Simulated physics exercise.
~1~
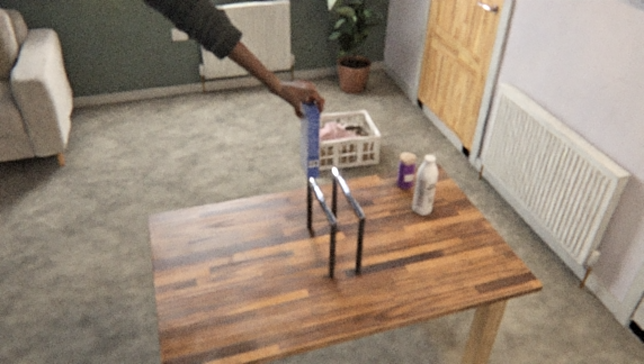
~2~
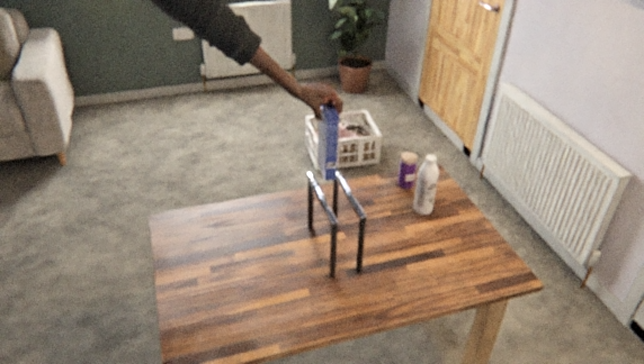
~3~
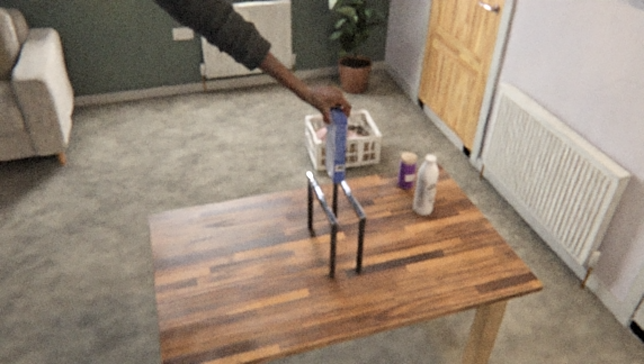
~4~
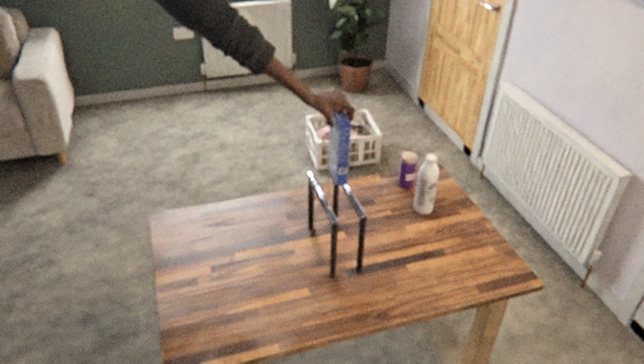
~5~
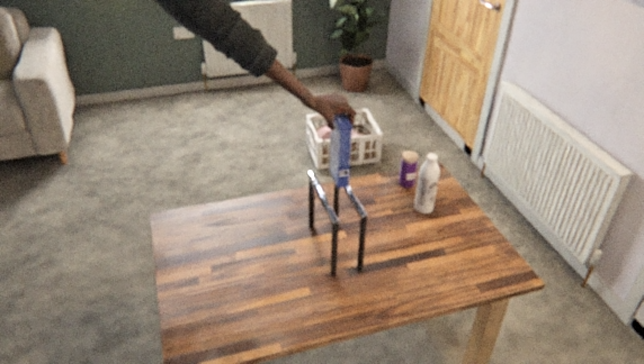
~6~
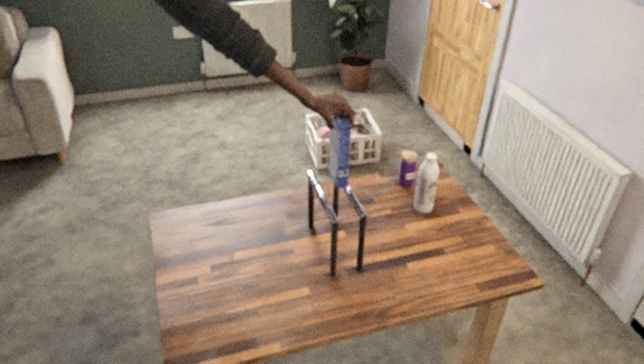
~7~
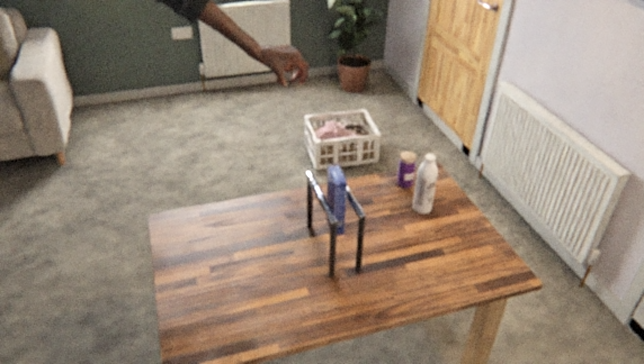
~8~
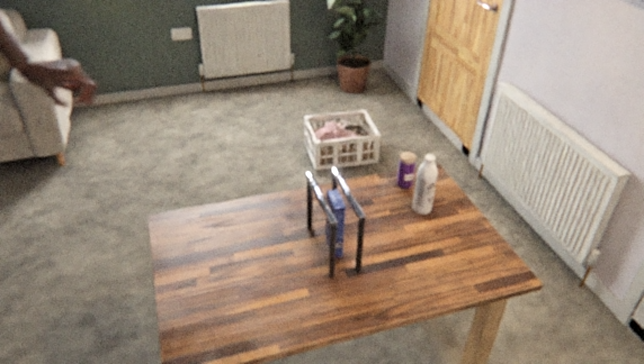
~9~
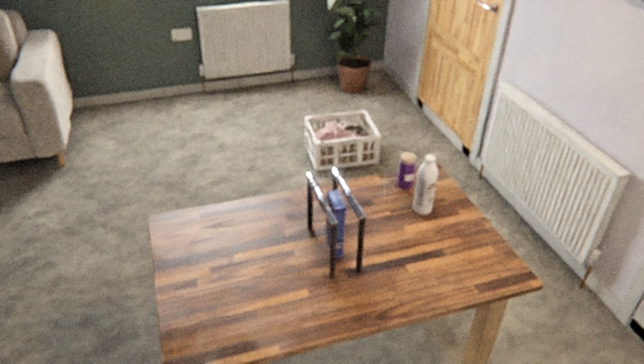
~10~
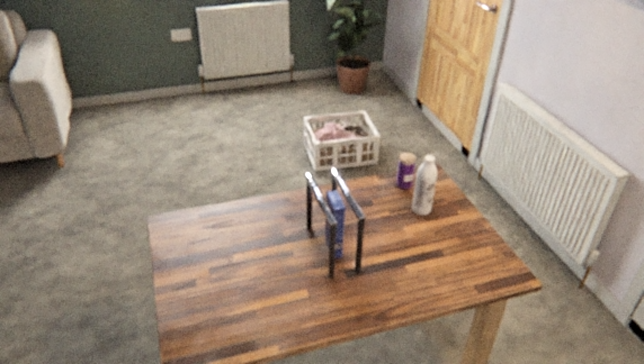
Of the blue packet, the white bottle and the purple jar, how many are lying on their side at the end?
None of them are. The packet is still upright after dropping through the gap, and the bottle and jar are still standing.
